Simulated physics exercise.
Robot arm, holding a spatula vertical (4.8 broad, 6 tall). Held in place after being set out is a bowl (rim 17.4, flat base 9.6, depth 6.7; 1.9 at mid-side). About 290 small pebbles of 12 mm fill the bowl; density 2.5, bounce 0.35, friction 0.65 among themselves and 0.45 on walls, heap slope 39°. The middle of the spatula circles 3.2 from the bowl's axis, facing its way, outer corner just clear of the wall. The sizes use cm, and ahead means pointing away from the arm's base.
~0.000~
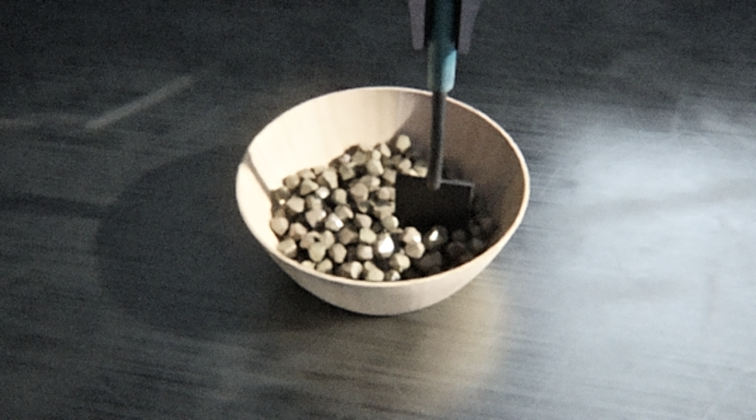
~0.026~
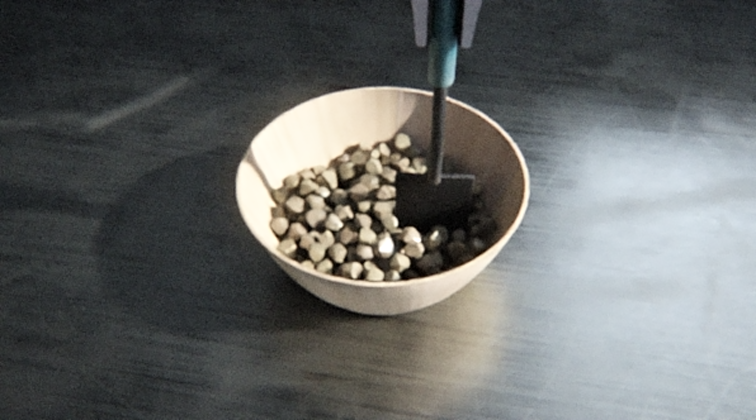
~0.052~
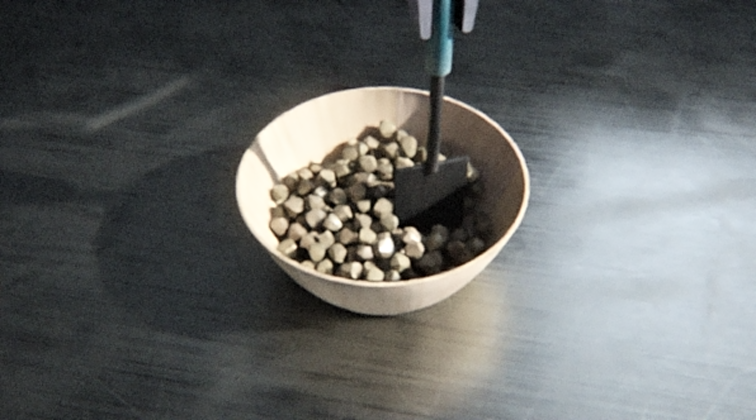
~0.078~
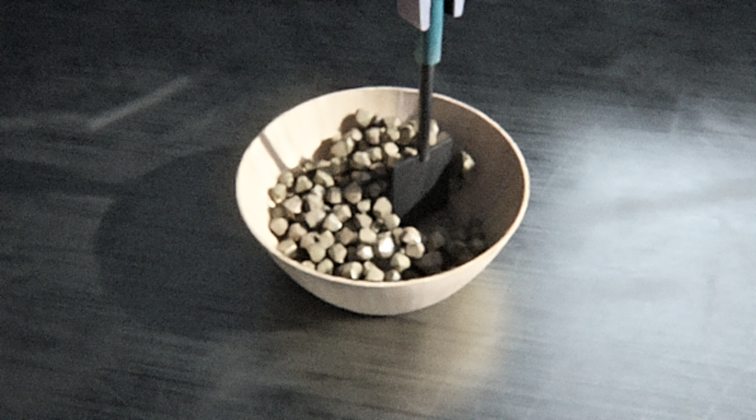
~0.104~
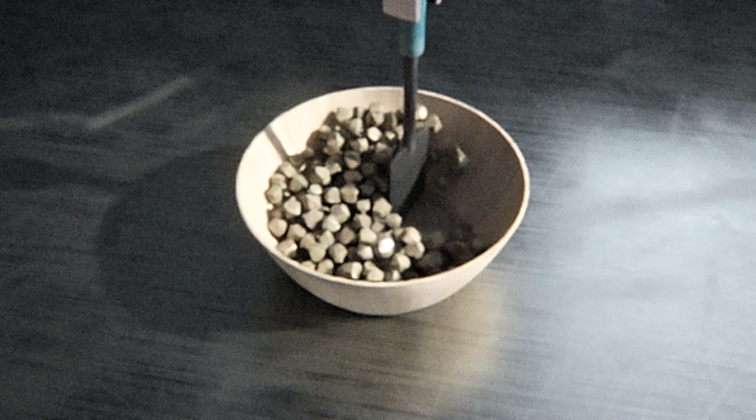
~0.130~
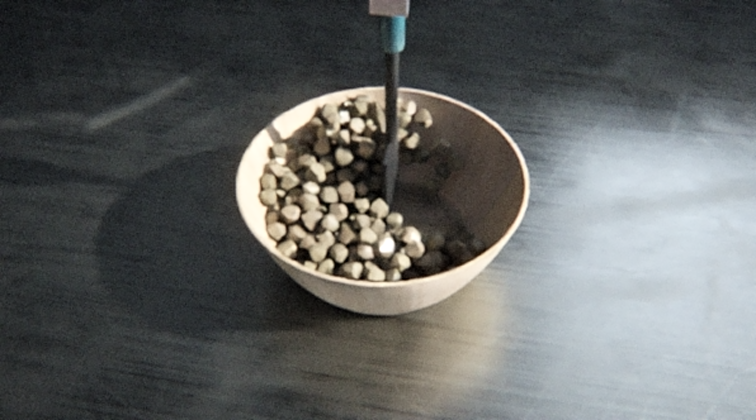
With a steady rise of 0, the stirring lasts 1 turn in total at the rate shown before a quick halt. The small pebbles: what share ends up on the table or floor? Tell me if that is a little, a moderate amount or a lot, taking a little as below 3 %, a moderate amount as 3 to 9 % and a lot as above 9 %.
A lot, above 9 %.
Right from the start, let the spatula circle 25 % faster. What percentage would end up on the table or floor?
My guess is about 25 per cent.
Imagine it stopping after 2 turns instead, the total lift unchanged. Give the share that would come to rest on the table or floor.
It would be around 35 percent.
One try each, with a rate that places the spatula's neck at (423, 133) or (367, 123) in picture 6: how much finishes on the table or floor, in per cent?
It comes to roughly 5 per cent and then 25 per cent.
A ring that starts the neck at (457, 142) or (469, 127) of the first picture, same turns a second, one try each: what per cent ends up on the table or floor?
Roughly 25 and 10 per cent.
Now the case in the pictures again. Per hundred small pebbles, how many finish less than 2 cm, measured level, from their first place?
Result: Close to 0 per cent of the load.
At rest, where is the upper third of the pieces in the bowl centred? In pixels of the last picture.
It is centred near (443, 174).
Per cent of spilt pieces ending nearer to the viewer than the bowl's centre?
90 %.
By 0.25 s, 192° round, highest piece 10 above the table; 274 in the bowl, 12 in flight or on the tool.
By 0.37 s, 293° round, highest piece 9 above the table; 246 in the bowl, 17 on the table or floor, 23 in flight or on the tool.
By 0.63 s, 0° round, highest piece 8 above the table; 238 in the bowl, 48 on the table or floor.
By 1.33 s, 0° round, highest piece 8 above the table; 238 in the bowl, 48 on the table or floor.
Final count, 238 in the bowl, 48 on the table or floor. That is 17 % on the table or floor.
